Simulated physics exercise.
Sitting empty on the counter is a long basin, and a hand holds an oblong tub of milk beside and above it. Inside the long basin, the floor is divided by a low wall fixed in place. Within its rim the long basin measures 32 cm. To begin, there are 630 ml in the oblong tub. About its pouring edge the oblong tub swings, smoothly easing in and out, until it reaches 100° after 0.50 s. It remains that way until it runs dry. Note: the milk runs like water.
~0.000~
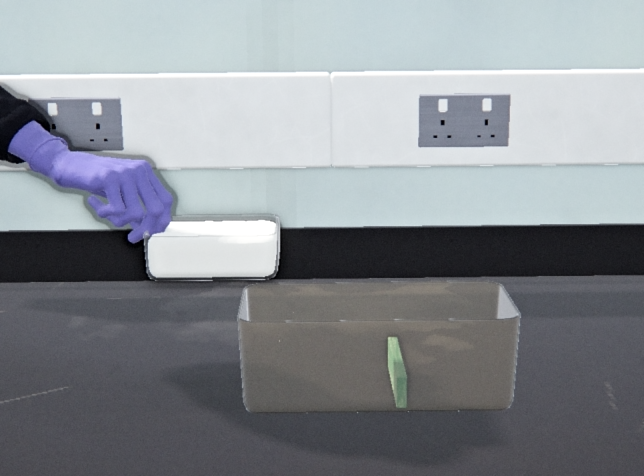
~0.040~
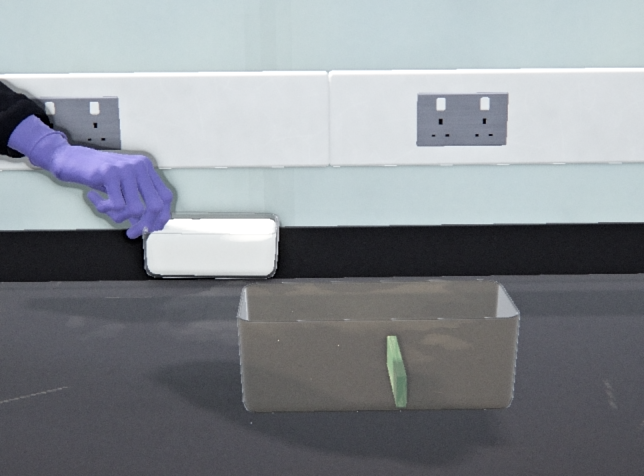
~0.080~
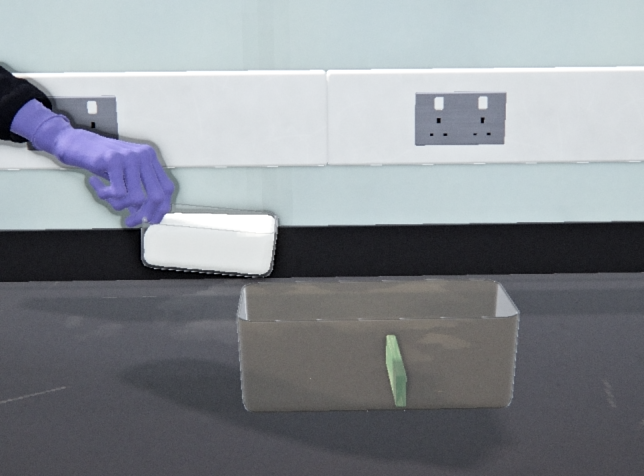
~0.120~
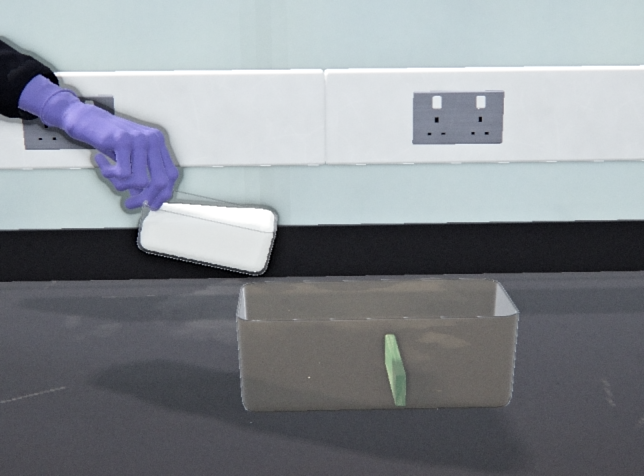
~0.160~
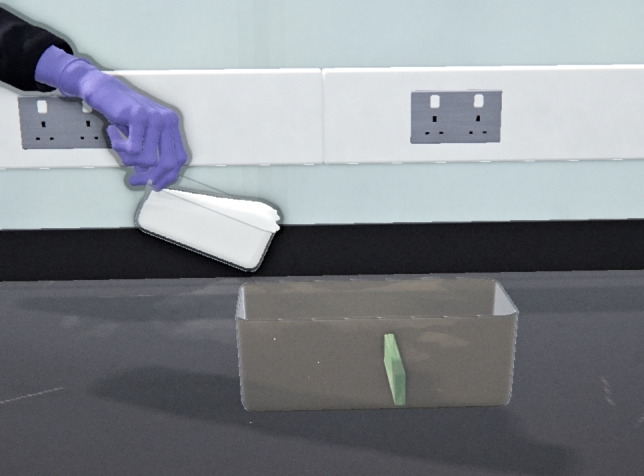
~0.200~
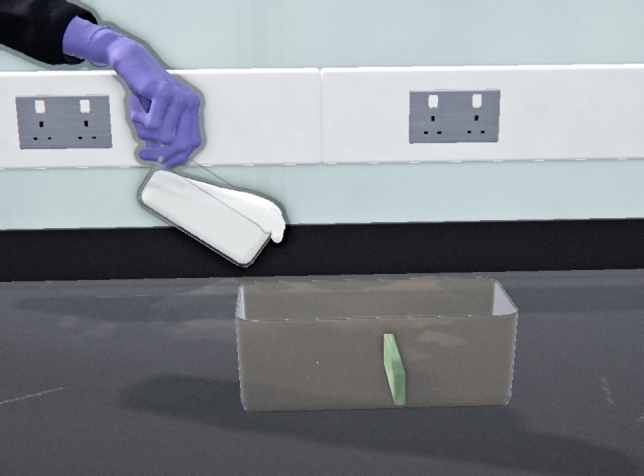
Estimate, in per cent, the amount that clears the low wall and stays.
Roughly 24 percent.
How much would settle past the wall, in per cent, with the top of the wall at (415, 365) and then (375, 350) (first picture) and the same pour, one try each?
Respectively 25 and 50 %.
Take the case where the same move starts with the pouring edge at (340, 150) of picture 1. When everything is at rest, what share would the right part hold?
It would then come to around 65 percent.
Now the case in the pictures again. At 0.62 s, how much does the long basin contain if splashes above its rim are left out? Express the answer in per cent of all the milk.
Some 86 percent of the total.
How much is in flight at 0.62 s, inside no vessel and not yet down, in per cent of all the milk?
Airborne share: Near 8 %.
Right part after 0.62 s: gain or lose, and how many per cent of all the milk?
Change: Increase, about 1.
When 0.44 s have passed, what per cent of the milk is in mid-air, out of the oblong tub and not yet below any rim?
Some 62 per cent.
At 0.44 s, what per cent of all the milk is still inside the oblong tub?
Some 20 % of it is still there.
Then, 0.44 s in, the tilt is 96° and 20 per cent is still to pour, 19 is left of the wall and 0 right of it.
Then, 0.62 s in, the tilt is 100° and 3 per cent is still to pour, 63 is left of the wall and 23 right of it.
Then, 0.80 s in, the tilt is 100° and 0 per cent is still to pour, 66 is left of the wall and 19 right of it.
Then, 1.00 s in, the tilt is 100° and 0 per cent is still to pour, 74 is left of the wall and 20 right of it.
Finally, 69 per cent lies left of the wall, 24 right of it and 6 outside.
